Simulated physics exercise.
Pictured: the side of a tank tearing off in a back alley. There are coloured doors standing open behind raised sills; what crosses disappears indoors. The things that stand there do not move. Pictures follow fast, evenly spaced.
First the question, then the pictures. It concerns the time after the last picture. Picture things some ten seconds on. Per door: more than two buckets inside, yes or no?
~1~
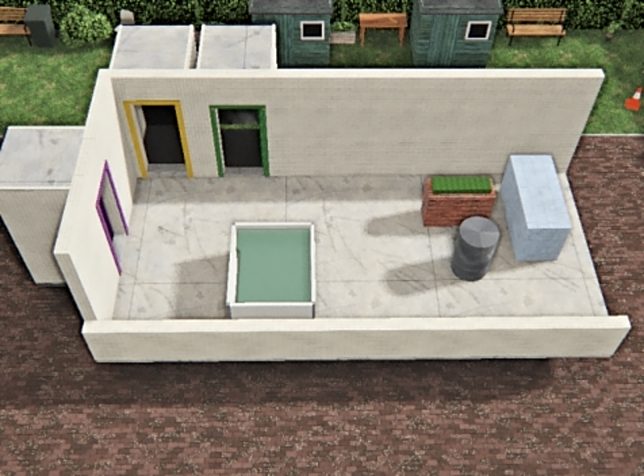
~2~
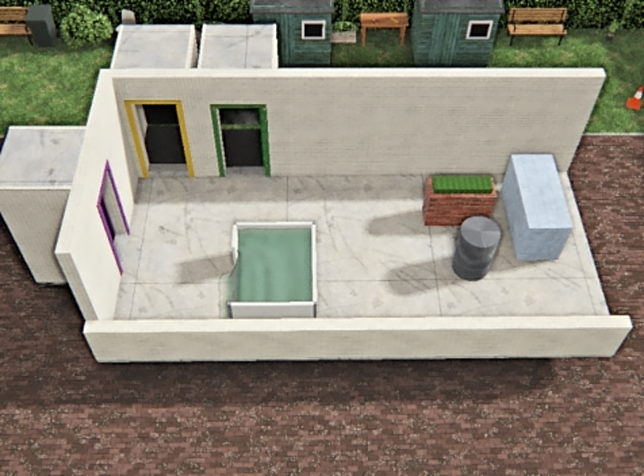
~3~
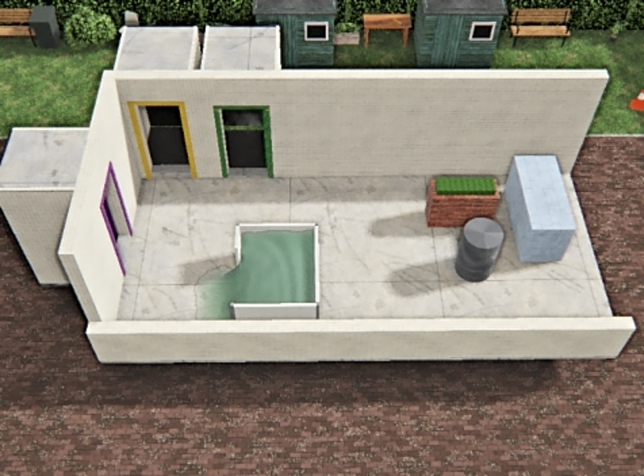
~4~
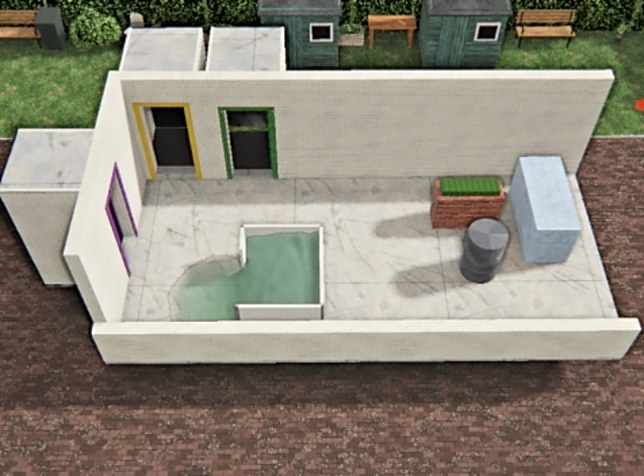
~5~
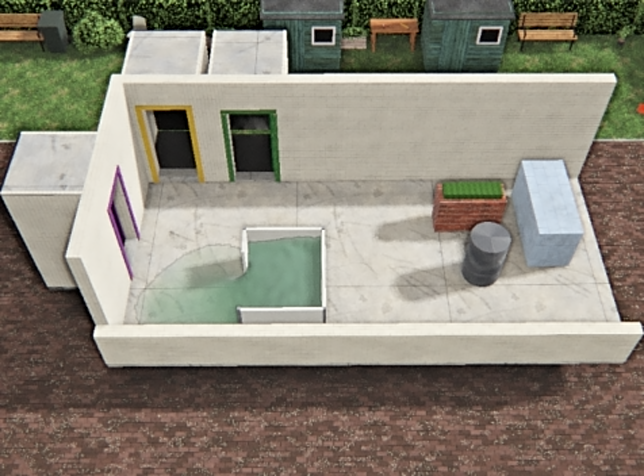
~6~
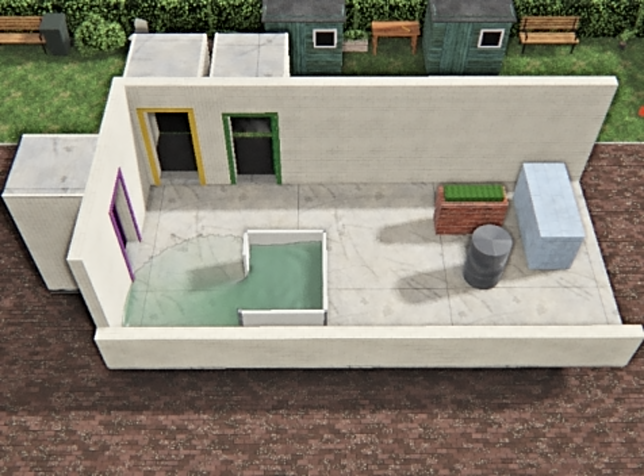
Per door - purple door: Yes, green door: Yes, yellow door: Yes.
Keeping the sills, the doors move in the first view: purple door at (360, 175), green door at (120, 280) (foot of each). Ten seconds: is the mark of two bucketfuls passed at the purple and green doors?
Result - purple door does not reach it, green door crosses the line.
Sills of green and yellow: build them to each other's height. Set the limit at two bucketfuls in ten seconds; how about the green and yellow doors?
Then the green door falls short and the yellow door overshoots.
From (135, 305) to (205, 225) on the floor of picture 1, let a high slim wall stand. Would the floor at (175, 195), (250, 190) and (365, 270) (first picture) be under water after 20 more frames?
Reading them off in sequence: Swamped, swamped, spared.
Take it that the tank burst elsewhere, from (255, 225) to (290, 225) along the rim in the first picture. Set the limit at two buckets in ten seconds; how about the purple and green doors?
Well, the purple door gets less, but the green door gets more.
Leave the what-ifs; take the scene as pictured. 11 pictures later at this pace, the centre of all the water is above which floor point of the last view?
It is near (207, 291).
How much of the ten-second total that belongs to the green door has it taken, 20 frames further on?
It should be near 15 percent of the ten-second total.
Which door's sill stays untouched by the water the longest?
That would be the one in green.
A moment on, water covers 20 % of the floor; the purple door over two buckets in, the green door not reached, the yellow door not reached.
Next, water covers 20 % of the floor; the purple door far over two buckets in, the green door not reached, the yellow door wet at the sill, nothing in.
Then, water covers 35 % of the floor; the purple door far over two buckets in, the green door under two buckets in, the yellow door far over two buckets in.
Later, water covers 65 % of the floor; the purple door far over two buckets in, the green door over two buckets in, the yellow door far over two buckets in.
In the end, water covers 90 % of the floor; the purple door far over two buckets in, the green door far over two buckets in, the yellow door far over two buckets in.
